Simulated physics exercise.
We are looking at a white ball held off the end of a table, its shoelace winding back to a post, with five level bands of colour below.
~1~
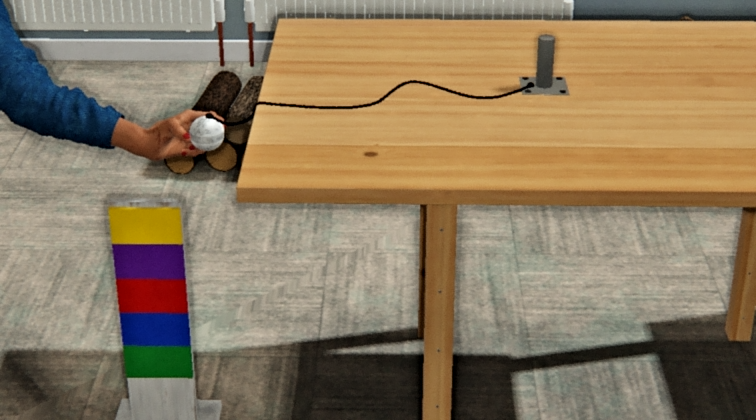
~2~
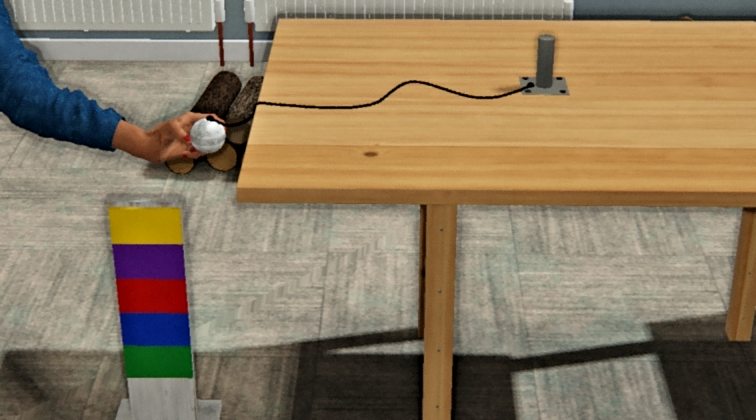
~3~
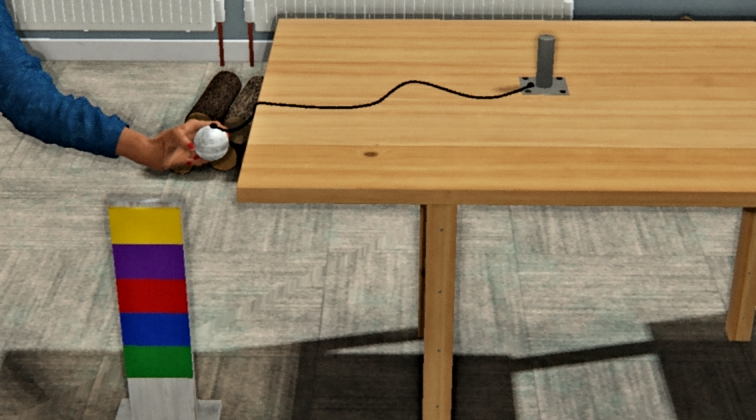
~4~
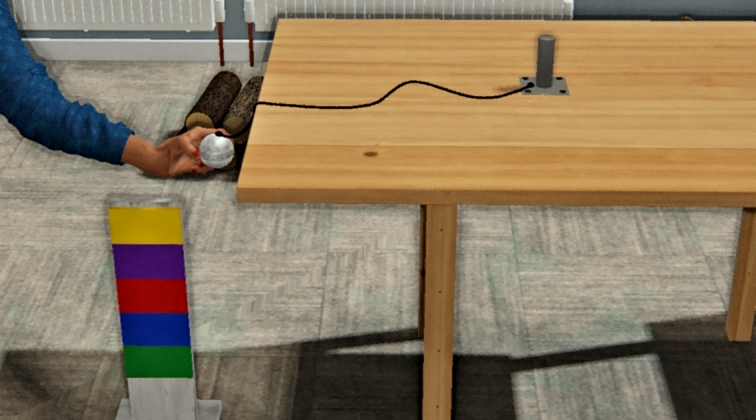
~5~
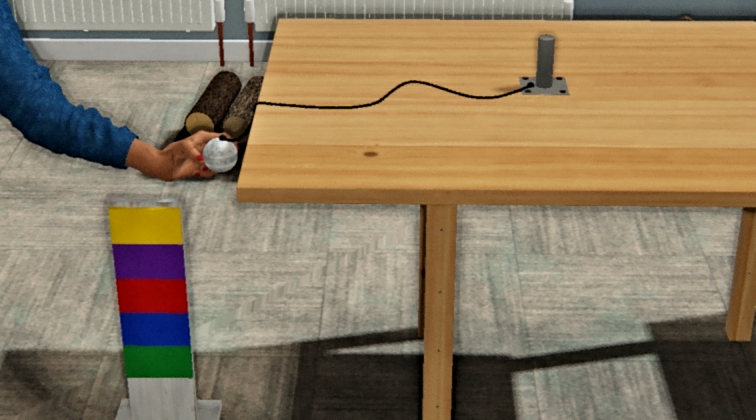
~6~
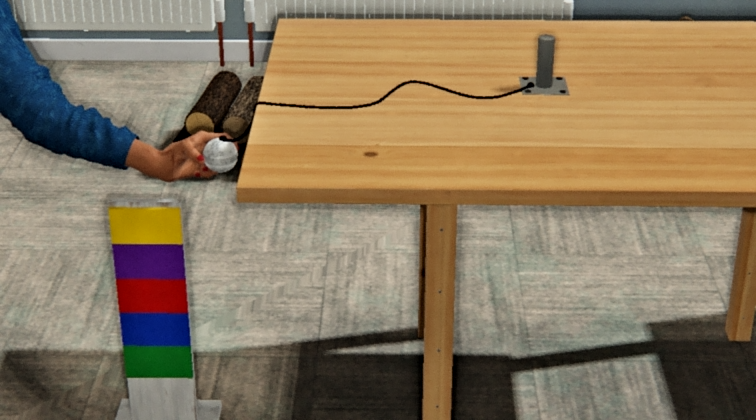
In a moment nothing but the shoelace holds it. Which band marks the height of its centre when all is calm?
At yellow.
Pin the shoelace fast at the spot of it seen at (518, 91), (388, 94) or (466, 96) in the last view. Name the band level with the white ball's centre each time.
In that order: Yellow; no band; yellow.
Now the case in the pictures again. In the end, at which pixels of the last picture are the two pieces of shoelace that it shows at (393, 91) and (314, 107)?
They go to (357, 94) and to (259, 103).
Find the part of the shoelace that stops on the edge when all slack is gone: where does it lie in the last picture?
That spot is around (314, 107).
Early on, ball near (281, 217); level with yellow.
Midway, ball near (242, 222); level with yellow.
Finally, ball near (268, 226); level with yellow. Its centre hangs level with the yellow band.
